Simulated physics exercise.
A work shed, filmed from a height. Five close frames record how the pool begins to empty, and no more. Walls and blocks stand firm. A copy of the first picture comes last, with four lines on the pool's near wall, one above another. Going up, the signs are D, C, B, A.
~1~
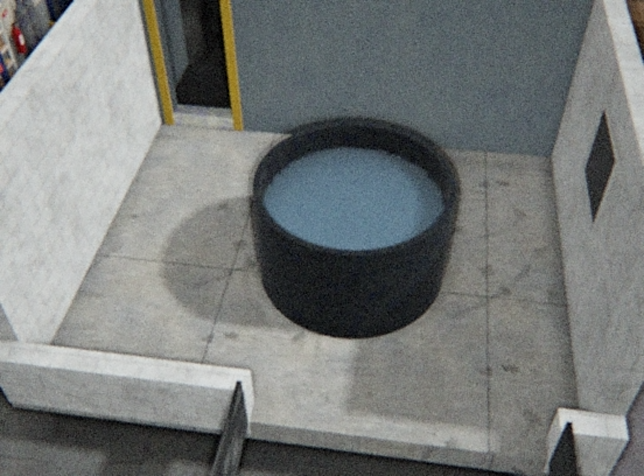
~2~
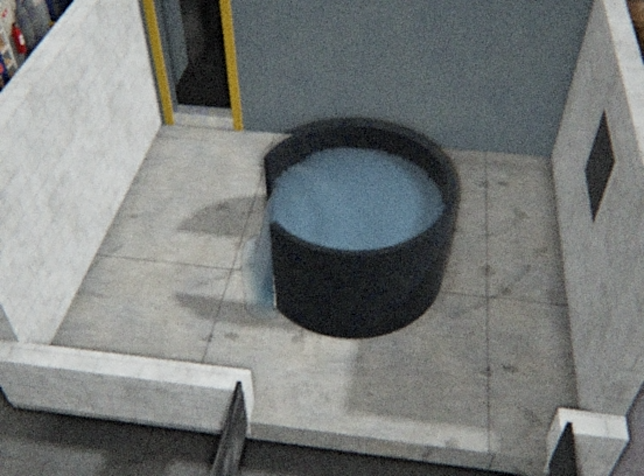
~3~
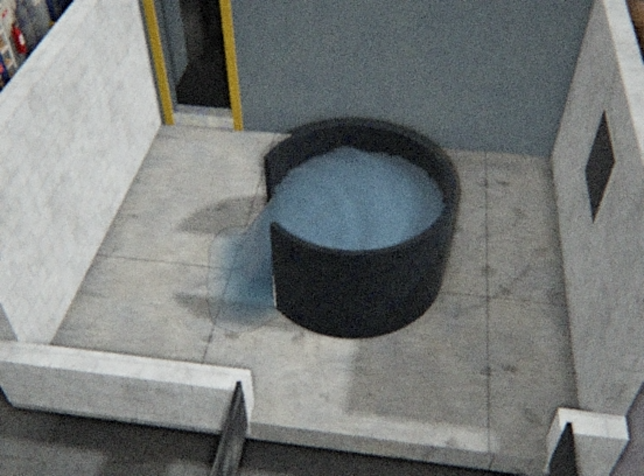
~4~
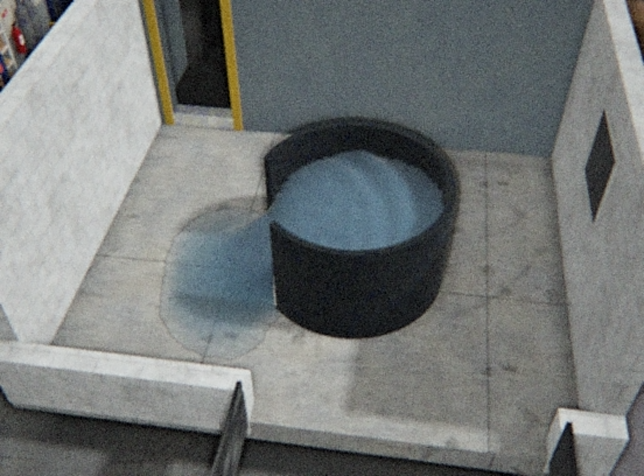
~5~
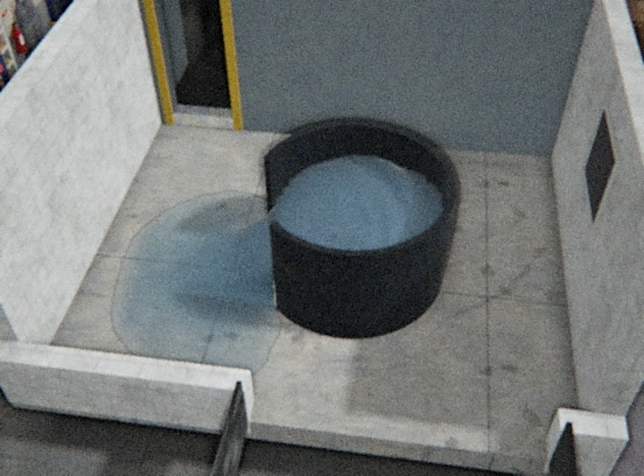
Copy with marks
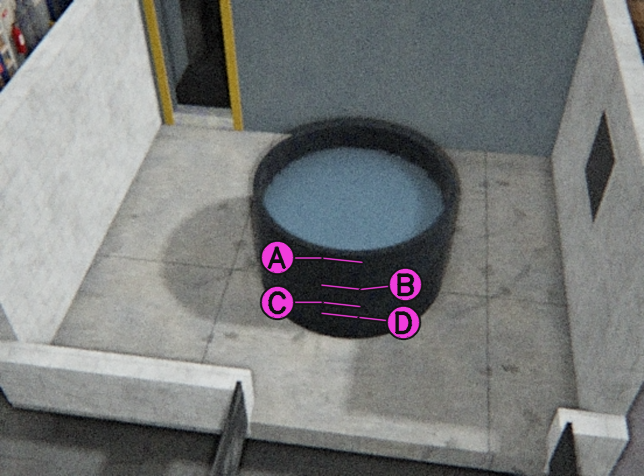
Blue water poured out through a gap that opened in the left side of a round black pool, then spread in a widening puddle across the grey floor toward the left wall.
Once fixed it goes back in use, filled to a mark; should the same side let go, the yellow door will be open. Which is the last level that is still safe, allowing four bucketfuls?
C.
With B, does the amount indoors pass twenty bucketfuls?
No, less.
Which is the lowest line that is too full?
Here it is line B.
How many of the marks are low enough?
Two of them.
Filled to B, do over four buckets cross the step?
Yes, that goes wrong.
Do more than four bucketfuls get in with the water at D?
No, not at all.
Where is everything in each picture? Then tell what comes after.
Water in the pool at rest, its middle at (353, 204); foot of the yellow doorway at (205, 127); open gate at (401, 386), in the first frame.
Front seen at (256, 238), 2 % of the ground wet, in the second frame.
Front seen at (229, 231), 5 % of the ground wet, in the third frame.
Front seen at (199, 222), 11 % of the ground wet, in the fourth frame.
Front seen at (124, 316), 19 % of the ground wet, in the fifth frame.
On the marked copy, A at (341, 260); B at (341, 287); C at (340, 304); D at (340, 315); from the bottom up D, C, B, A.
With A, dozens of bucketfuls pour in.
With B, about 10 bucketfuls get in.
With C, a splash gets over, under a bucket.
With D, nothing gets over.
